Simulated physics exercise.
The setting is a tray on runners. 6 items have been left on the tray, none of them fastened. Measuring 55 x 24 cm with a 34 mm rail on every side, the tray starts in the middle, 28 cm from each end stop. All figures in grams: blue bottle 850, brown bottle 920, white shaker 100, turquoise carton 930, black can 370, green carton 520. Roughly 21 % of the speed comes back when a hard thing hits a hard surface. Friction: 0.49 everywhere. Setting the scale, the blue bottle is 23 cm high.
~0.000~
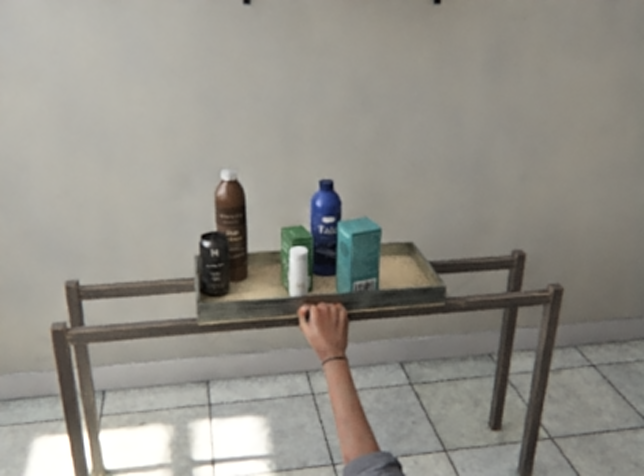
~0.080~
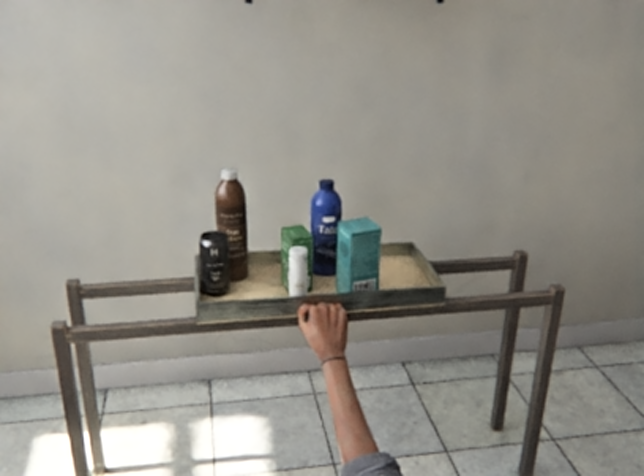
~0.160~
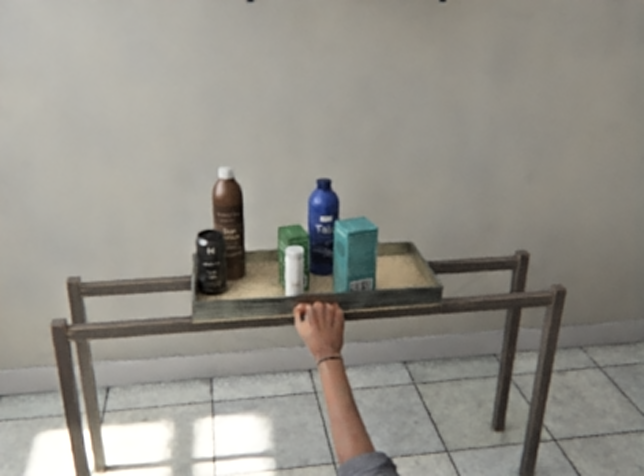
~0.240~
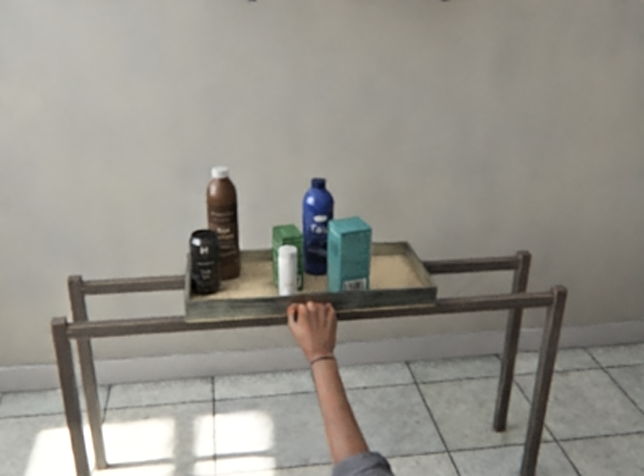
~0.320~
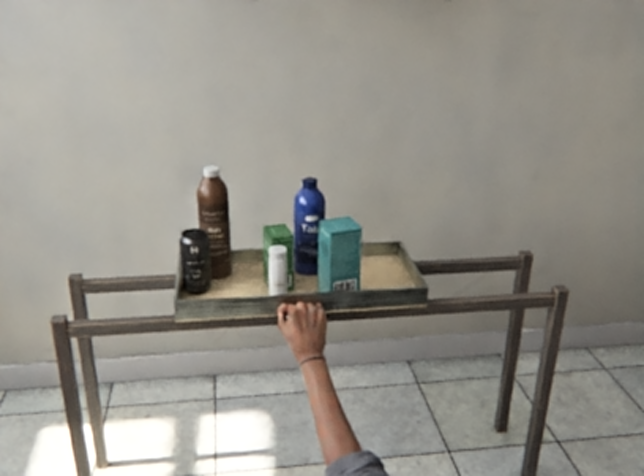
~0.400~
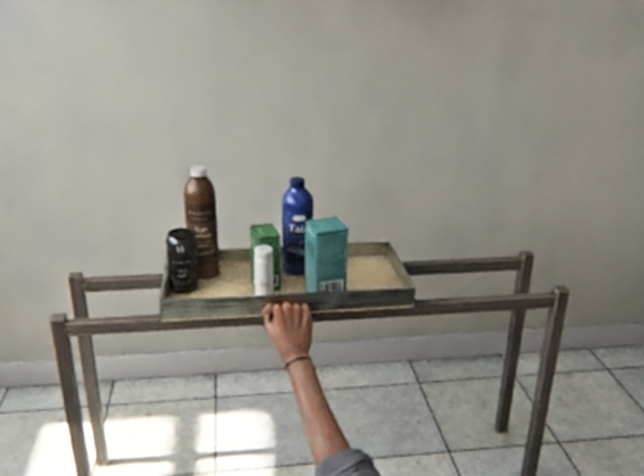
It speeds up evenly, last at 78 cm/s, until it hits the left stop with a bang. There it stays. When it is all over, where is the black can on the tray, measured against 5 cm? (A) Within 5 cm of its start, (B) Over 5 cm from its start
(A) Within 5 cm of its start.
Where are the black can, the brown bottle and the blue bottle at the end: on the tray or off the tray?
Once it all settles, the black can stays on its surface, the brown bottle leaves its surface and the blue bottle stays on its surface.
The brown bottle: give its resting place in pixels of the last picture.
Its centre ends close to (5, 469) in the last view.
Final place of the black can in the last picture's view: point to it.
In the end it sits at around (87, 263).
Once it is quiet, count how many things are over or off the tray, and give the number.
4.
By 0.80 s, tray 28 cm left; black can tilted 12° near (82, 264); white shaker tilted 14°; brown bottle tilted 8°.
By 1.10 s, tray 28 cm left; brown bottle now off the tray; black can tilted 5° near (86, 263); blue bottle tilted 64°.
By 1.30 s, tray 28 cm left; black can tilted 4° near (87, 262); blue bottle on its side; white shaker on its side.
When it is over (2.0 s), off the tray, brown bottle; lying over on the tray, blue bottle, white shaker and green carton; the other 2 within 5 cm of the start. End places, in pixels of the last picture, black can near (87, 263).
